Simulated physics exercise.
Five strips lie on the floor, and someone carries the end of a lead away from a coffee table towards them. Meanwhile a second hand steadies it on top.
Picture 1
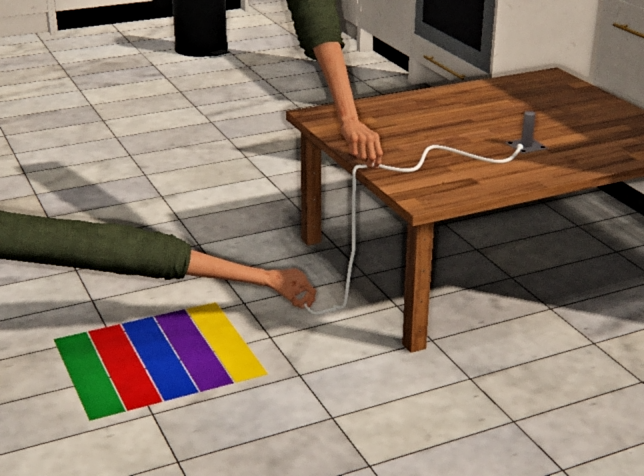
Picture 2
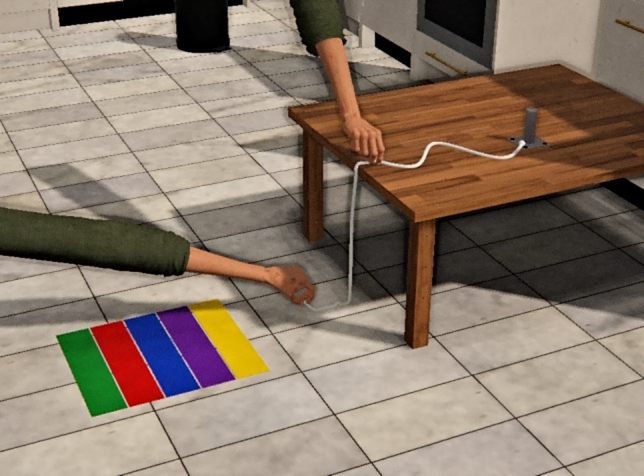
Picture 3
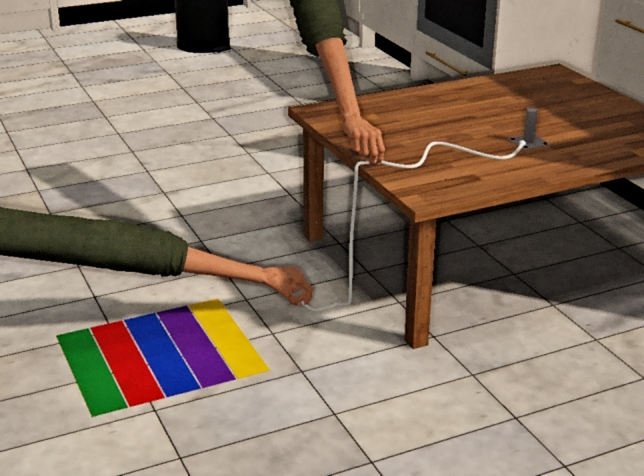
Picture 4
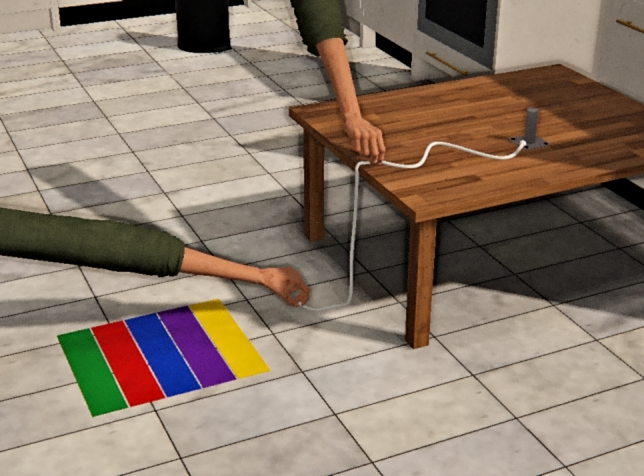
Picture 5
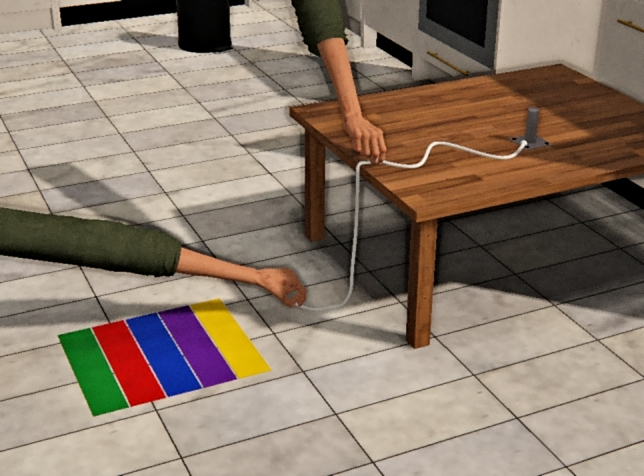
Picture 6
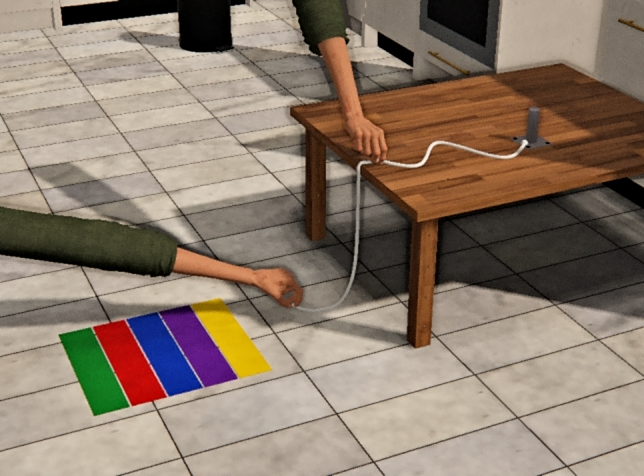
A pale tiled kitchen floor is seen from above at an angle, with cabinets and a dark cylinder at the back. A brown wooden coffee table stands at right, a white lead running from a small grey object across its top and over its edge, while green, red, blue, purple and yellow strips lie at lower left. One green-sleeved hand stays at the table edge as another draws the lead's lower end slightly left, after a tiny initial shift of the view.
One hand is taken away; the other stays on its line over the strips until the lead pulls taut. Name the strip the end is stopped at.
Red.
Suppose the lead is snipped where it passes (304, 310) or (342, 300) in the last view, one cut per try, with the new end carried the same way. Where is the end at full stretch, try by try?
In turn, around (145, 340) and around (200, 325).
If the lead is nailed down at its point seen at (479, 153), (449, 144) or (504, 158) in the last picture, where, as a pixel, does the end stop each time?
The pixel places are (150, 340), (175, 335) and (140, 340), one per try.
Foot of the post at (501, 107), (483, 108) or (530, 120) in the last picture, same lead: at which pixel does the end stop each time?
The places are (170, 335), (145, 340) and (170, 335).
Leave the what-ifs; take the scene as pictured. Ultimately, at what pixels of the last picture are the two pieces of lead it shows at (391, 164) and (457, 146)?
The first one ends up at (333, 190) and the second one at (434, 155).
A little later, end near (195, 328); over purple.
Next, end near (153, 338); over blue.
When it is tight, end near (127, 344); over red. The end stops over the red strip.
